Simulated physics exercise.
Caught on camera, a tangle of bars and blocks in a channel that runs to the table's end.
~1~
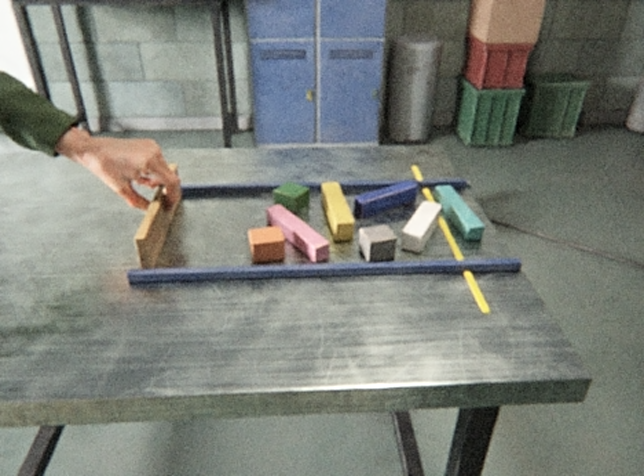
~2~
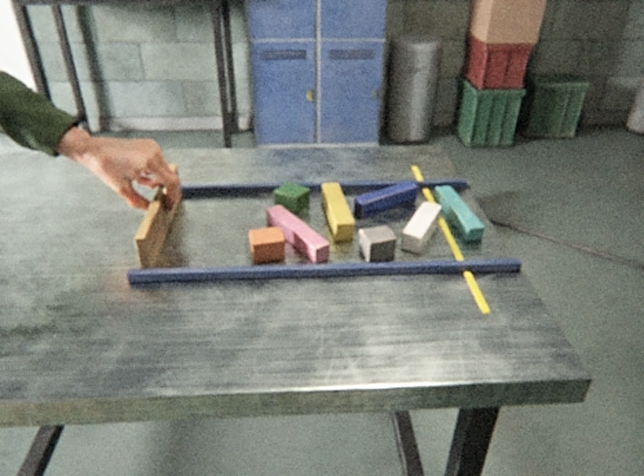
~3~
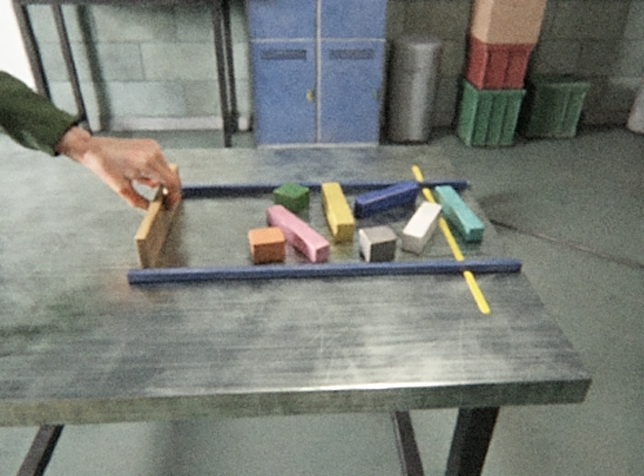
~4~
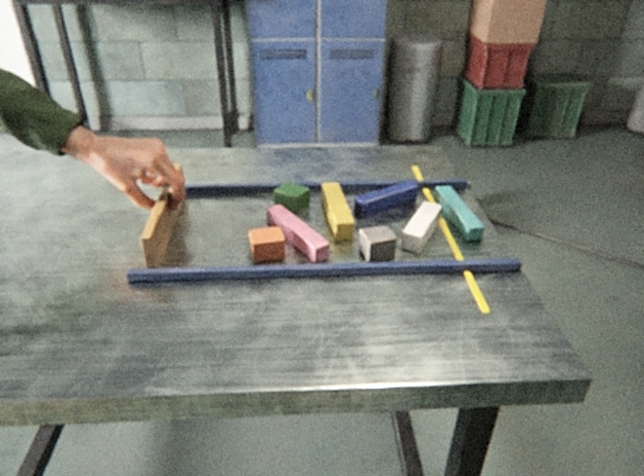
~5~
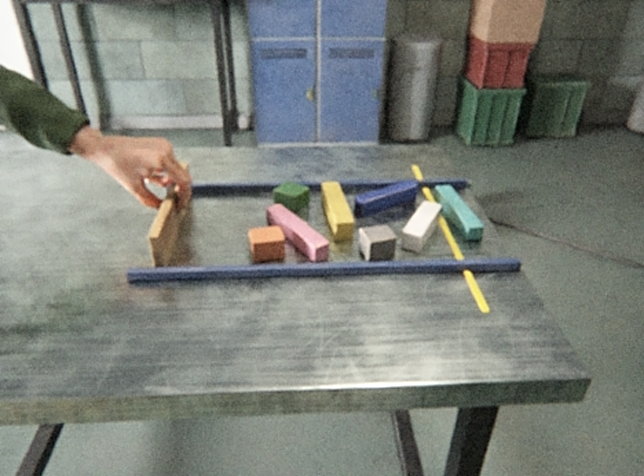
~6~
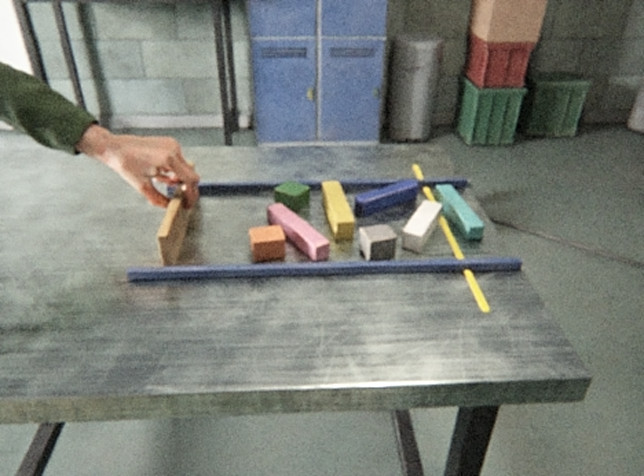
A hand in a dark green sleeve holds an upright wooden board at the left end of a channel on a grey metal table, seen from slightly above in a workshop-like room with blue lockers and stacked crates. Between two blue rails lie orange, green, pink, yellow, grey, blue, white and turquoise pieces, with yellow tape crossing at the right. The hand slides the board slightly right, while the pieces and camera stay still.
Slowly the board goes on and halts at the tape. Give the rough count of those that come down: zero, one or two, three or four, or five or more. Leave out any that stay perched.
Here the number that fall off is three or four.
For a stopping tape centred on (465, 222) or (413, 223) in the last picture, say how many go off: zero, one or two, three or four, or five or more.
In that order: Five or more; just one or two.
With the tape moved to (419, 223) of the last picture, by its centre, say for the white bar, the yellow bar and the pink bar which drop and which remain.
The white bar goes over, the yellow bar survives, the pink bar remains up.
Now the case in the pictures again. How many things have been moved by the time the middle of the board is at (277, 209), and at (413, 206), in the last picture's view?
At the one place 3, at the other 8.
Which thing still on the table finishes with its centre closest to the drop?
Foremost is the yellow bar.
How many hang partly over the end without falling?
That would be 2.
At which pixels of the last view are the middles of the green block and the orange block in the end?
The green block at (444, 190), the orange block at (473, 240).
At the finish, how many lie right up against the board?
The number is 3.
A little later, none off yet; turquoise bar at rest near (458, 211); white bar at rest near (423, 225); blue stick at rest near (387, 198).
Next, none off yet; turquoise bar shifted a little near (469, 213); white bar shifted a little near (451, 221); blue stick shifted about its own width near (438, 193).
When it is over, the number that fall off is three or four; down, grey block, blue stick, white bar and turquoise bar.
